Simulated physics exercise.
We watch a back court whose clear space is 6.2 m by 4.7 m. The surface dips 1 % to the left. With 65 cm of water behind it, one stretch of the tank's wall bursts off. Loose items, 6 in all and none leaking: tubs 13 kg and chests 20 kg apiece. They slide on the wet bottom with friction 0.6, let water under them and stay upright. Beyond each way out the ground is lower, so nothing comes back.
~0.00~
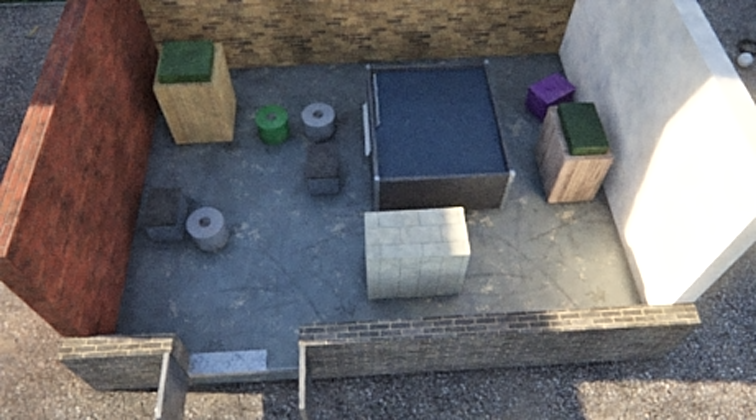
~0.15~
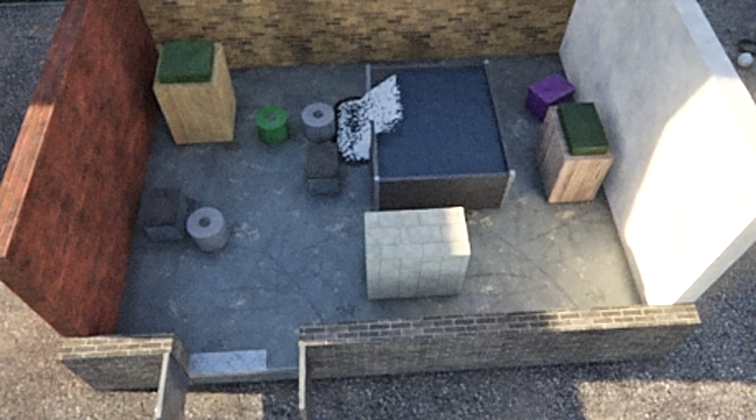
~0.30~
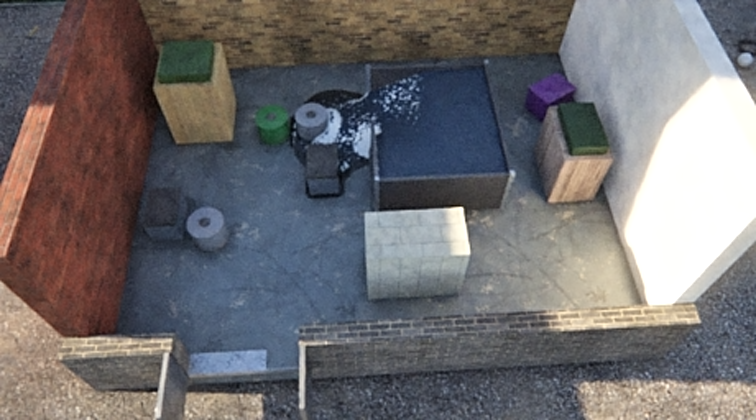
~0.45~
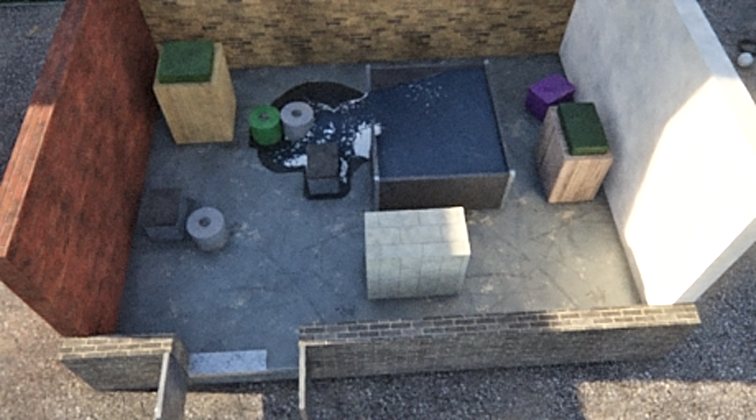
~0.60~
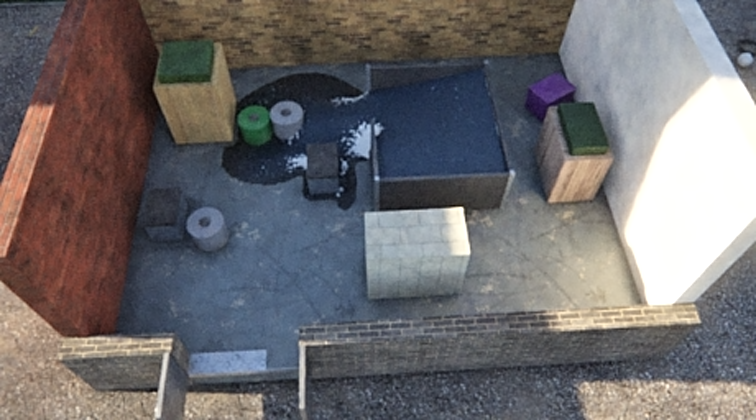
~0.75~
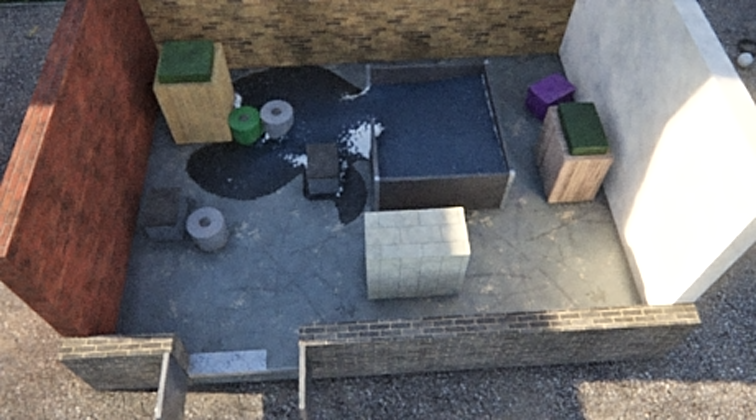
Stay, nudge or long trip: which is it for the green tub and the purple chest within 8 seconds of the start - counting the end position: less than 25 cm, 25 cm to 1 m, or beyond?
The green tub ends far away, the purple chest barely shifts.
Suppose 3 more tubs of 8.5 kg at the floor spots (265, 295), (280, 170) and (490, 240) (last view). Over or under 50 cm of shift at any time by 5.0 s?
In turn: Past it, past it, under.
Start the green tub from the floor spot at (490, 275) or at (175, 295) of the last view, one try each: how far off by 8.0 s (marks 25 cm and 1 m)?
In turn: It barely shifts; it ends far away.
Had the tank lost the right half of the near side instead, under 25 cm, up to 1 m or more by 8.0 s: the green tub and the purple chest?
In that case the green tub holds its place, the purple chest moves a short way.
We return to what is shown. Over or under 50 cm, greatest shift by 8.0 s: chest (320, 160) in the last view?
Answer: Less.
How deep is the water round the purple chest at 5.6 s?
About 1 cm.
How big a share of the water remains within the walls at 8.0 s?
Some 84 per cent remains.
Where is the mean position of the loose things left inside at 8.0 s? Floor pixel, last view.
At about (394, 161).
After 1.6 s the green tub is near (243, 113), 0.4 m from its start, afloat; the purple chest is near (553, 88), 0.0 m from its start, aground; 0 of 6 are out; 2 afloat.
After 3.6 s the green tub is near (161, 289), 2.8 m from its start, afloat; the purple chest is near (553, 88), 0.0 m from its start, aground; 0 of 6 are out; 3 afloat.
After 5.6 s the green tub is near (195, 319), 3.1 m from its start, afloat; the purple chest is near (553, 88), 0.0 m from its start, aground; 1 of 6 are out; 2 afloat.
After 8.0 s the green tub has gone out; the purple chest is near (553, 88), 0.0 m from its start, aground; 2 of 6 are out; 1 afloat.
